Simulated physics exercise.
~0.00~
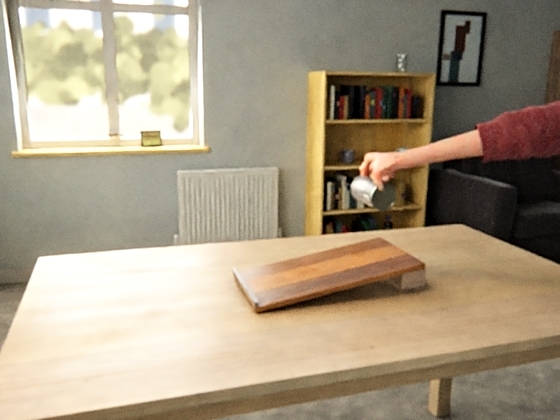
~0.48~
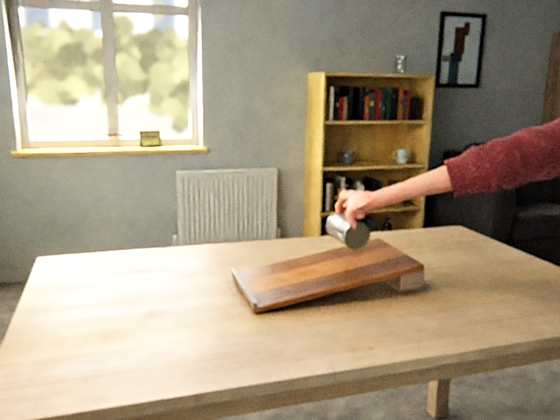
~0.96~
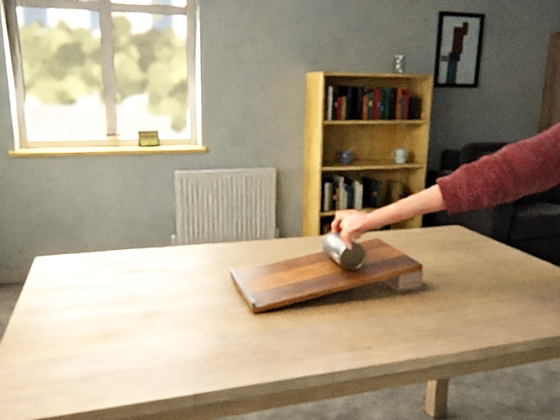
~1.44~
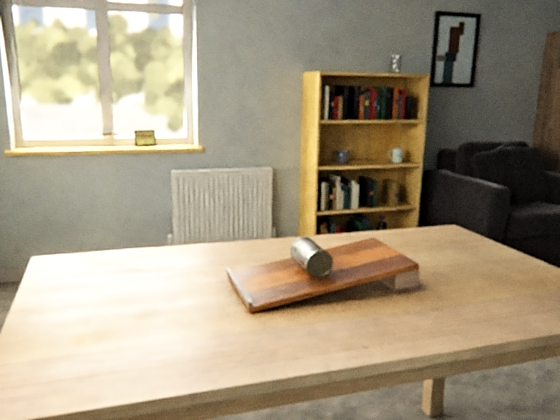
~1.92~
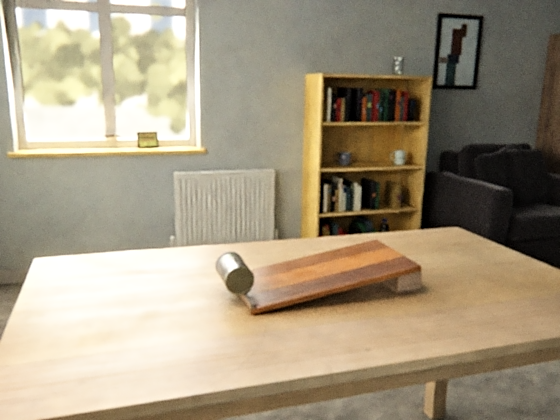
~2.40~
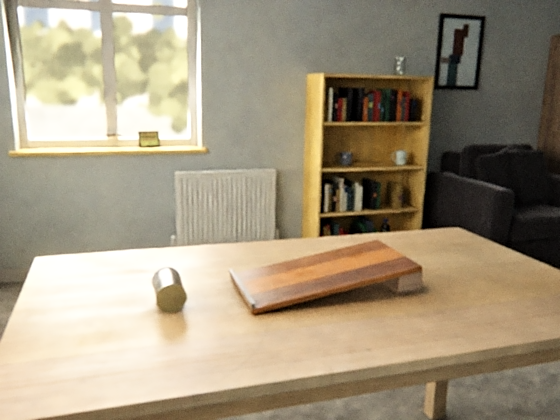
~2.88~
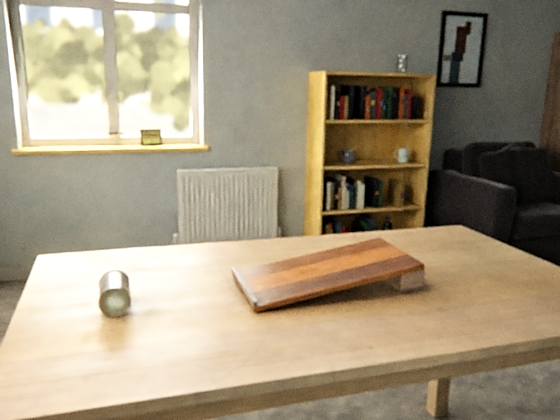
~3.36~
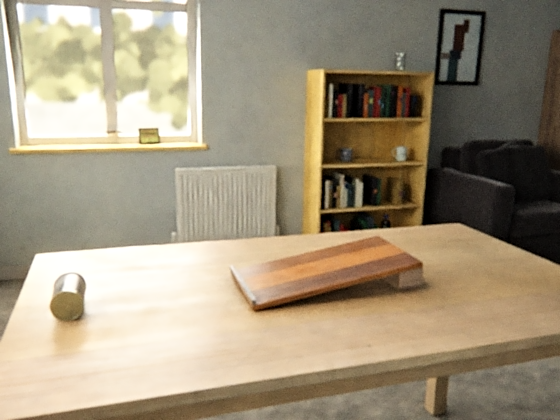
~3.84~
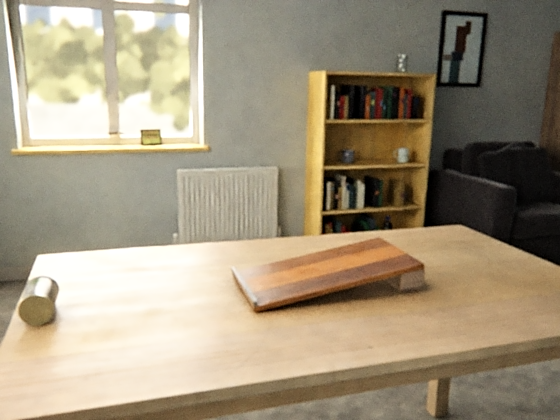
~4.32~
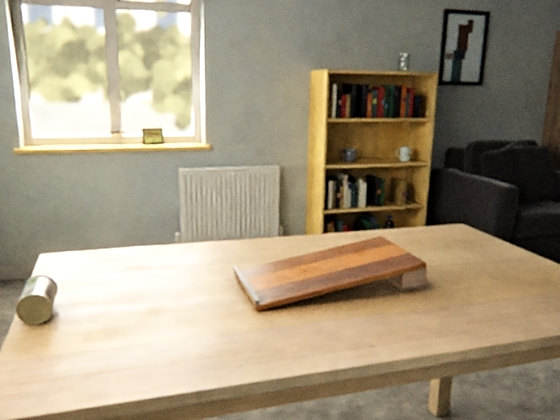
A grey tin, held on its side by a hand in a red sleeve, is lowered toward a striped wooden board that slopes down to the left on a table. The hand sets the tin on the upper part of the board, then lets go and withdraws to the right. The tin travels down the slope and passes off the low edge onto the tabletop. It continues left across the table, slowing as it nears the left side. Finally it comes to rest on its side near the table's left edge, while the board stays in place.
